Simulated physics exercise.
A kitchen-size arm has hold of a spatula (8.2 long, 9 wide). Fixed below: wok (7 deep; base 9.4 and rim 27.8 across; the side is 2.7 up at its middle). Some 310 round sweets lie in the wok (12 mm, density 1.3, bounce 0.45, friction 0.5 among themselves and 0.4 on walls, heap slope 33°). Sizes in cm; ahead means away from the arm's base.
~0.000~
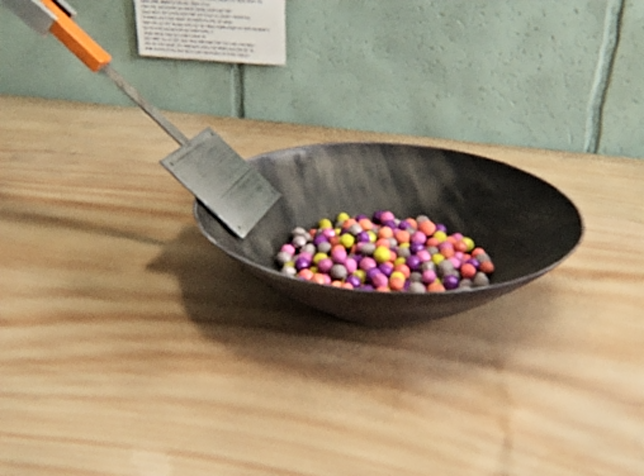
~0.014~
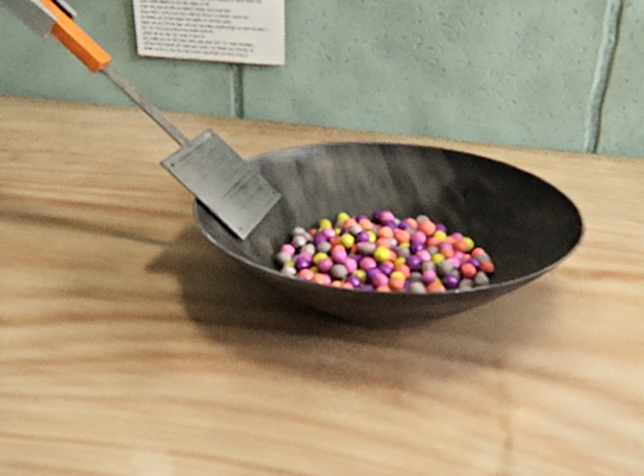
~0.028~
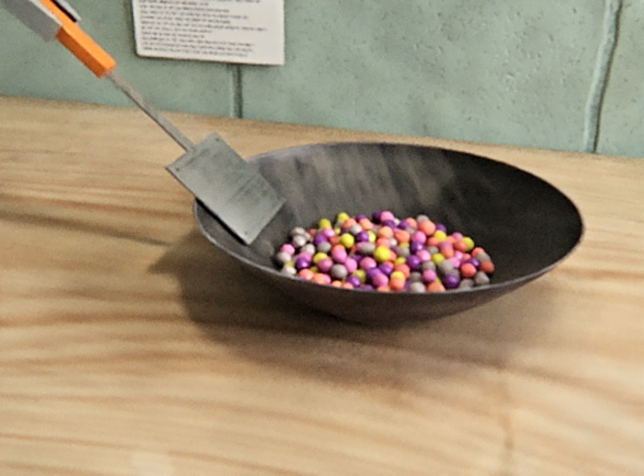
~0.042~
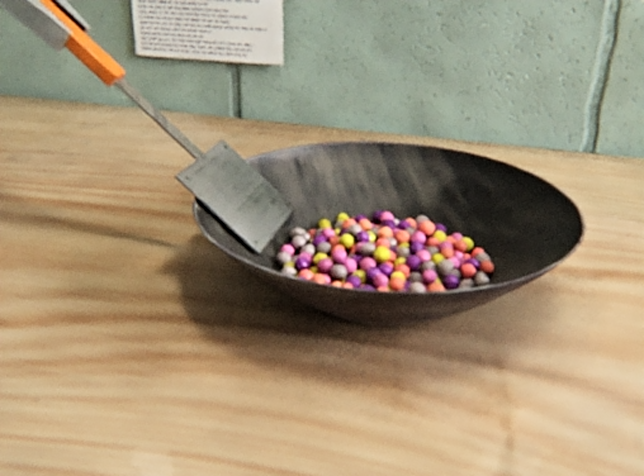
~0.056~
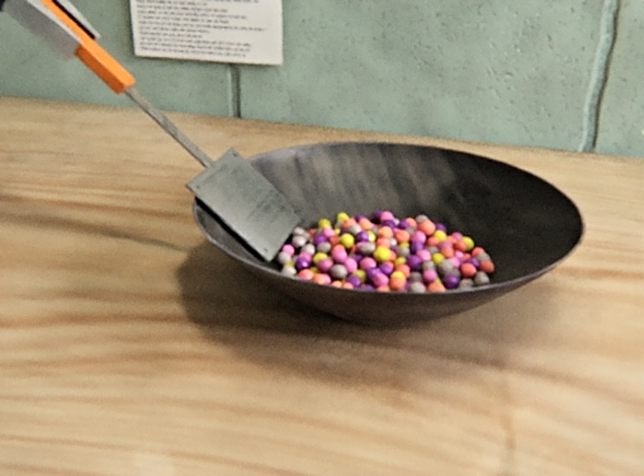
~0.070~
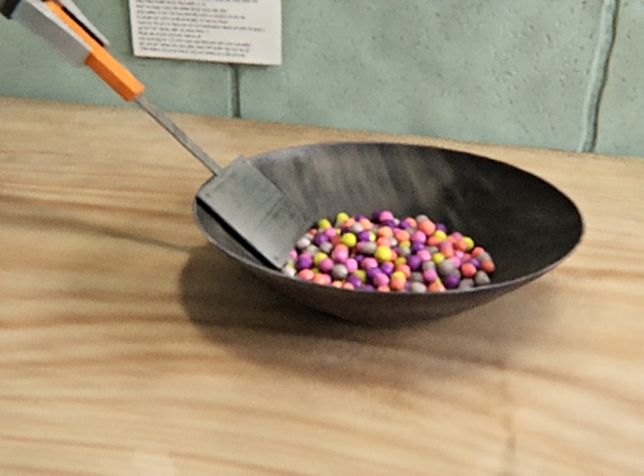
On a wooden counter, a spatula with an orange handle slid slowly down the left inside of a dark wok until it reached the edge of the colorful round sweets, which barely moved.
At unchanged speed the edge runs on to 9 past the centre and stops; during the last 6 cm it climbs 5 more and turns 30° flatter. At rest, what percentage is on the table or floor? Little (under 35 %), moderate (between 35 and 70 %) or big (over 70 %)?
Answer: Little; under 35 % of the round sweets finish on the table or floor.
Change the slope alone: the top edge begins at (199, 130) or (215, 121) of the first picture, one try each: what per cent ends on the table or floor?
About 20 and 20 per cent.
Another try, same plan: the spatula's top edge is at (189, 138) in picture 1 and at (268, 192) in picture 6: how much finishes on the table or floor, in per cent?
About 50 per cent.
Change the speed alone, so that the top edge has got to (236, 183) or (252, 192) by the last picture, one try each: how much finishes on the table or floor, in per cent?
About 35 and 50 per cent.
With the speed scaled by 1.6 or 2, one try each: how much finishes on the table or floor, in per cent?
About 40 and 40 per cent.
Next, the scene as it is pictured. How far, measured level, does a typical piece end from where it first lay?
Some 5 cm.
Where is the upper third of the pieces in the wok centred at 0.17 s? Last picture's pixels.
Near (466, 256).
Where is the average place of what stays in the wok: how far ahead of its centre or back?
Some 3.5 cm ahead.
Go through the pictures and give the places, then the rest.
The spatula top edge at (185, 143), sloping 40°; upper third of the load around (384, 254), from x 285 to 485, top at y 220; 308 in the wok, in the first picture.
The spatula top edge at (186, 144), sloping 40°; upper third of the load around (384, 254), from x 285 to 485, top at y 220, in the second picture.
The spatula top edge at (191, 149), sloping 40°; upper third of the load around (384, 254), from x 285 to 485, top at y 220, in the third picture.
The spatula top edge at (200, 157), sloping 40°; upper third of the load around (384, 254), from x 285 to 485, top at y 220, in the fourth picture.
The spatula top edge at (210, 165), sloping 40°; upper third of the load around (384, 254), from x 285 to 485, top at y 220, in the fifth picture.
The spatula top edge at (219, 173), sloping 40°; upper third of the load around (384, 254), from x 290 to 485, top at y 215; 308 in the wok, in the sixth picture.
After 0.17 s, sloping 40°, highest piece 6 above the table; 308 in the wok.
After 0.28 s, sloping 30°, highest piece 8 above the table; 308 in the wok.
After 0.53 s, sloping 10°, highest piece 8 above the table; 242 in the wok, 34 on the table or floor, 32 on the blade or in flight.
After 1.58 s, sloping 10°, highest piece 6 above the table; 242 in the wok, 66 on the table or floor.
In the end, 242 in the wok, 66 on the table or floor. That is 21 % on the table or floor.
